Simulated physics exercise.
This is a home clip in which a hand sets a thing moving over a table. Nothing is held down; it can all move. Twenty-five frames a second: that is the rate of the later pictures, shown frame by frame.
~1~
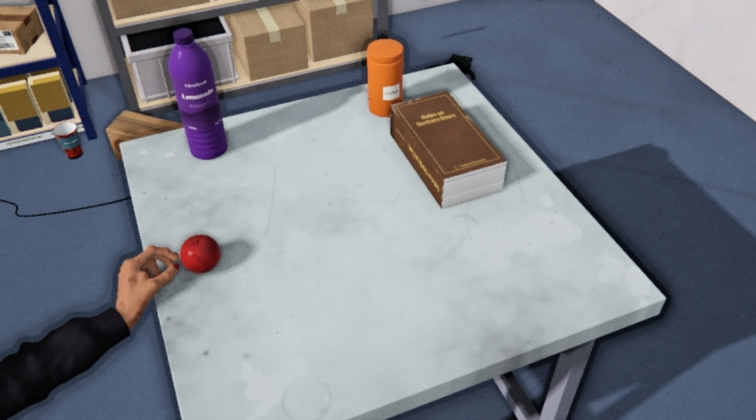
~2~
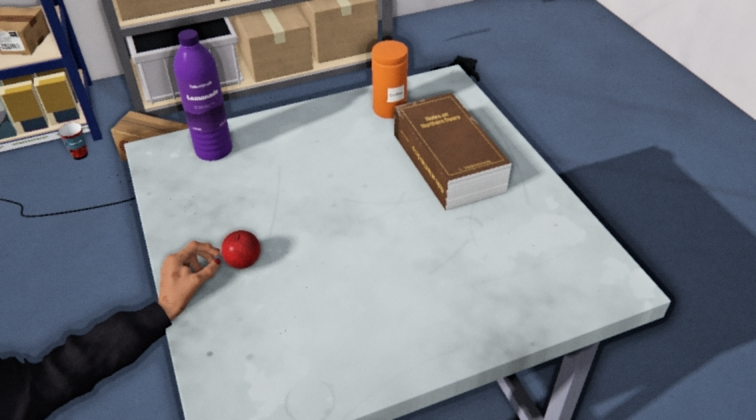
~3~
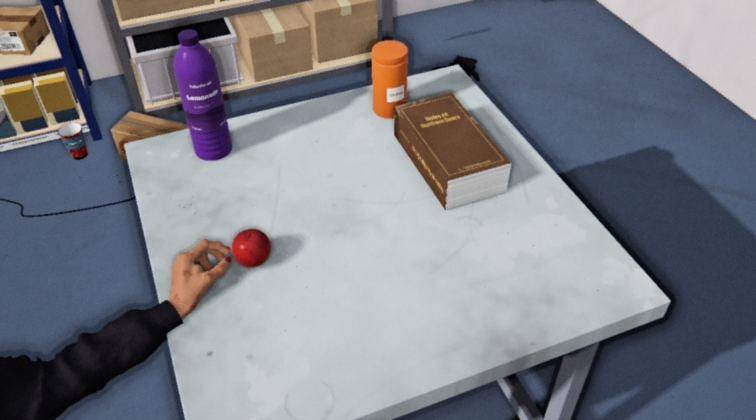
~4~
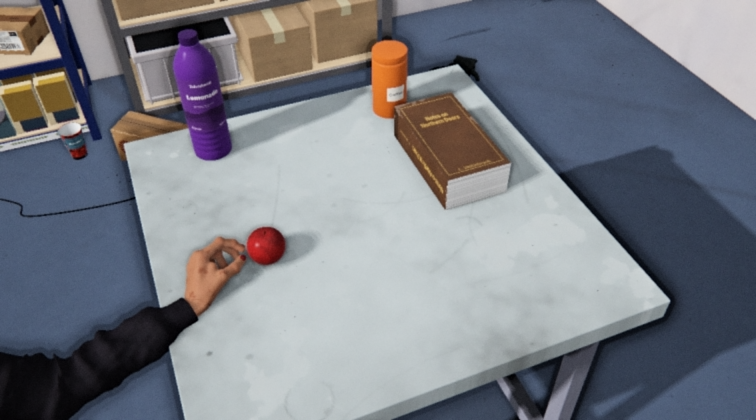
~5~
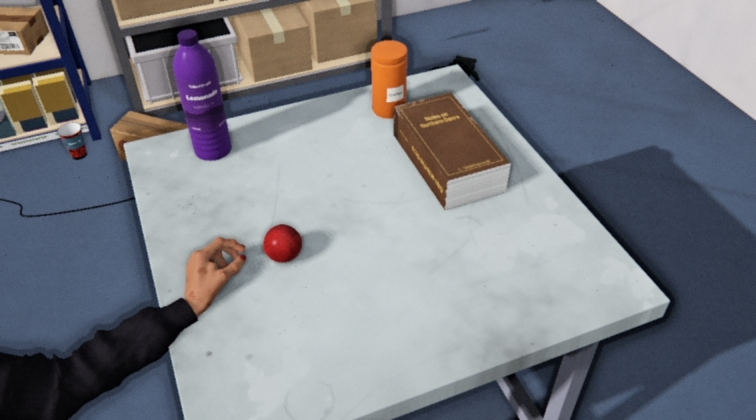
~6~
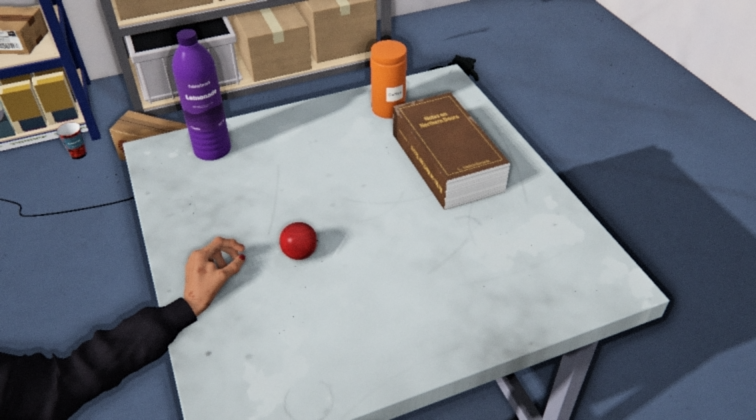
A red apple was pushed to the right across a pale table by a hand in a dark sleeve, then rolled a little way from the fingers, while the bottles and thick brown book stayed put.
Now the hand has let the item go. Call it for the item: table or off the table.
Off the table.
Then, 0.50 s after the last picture, red apple rolled well along near (480, 215).
Then, 1.10 s after the last picture, red apple now off the table.
By the end, off the table, red apple.
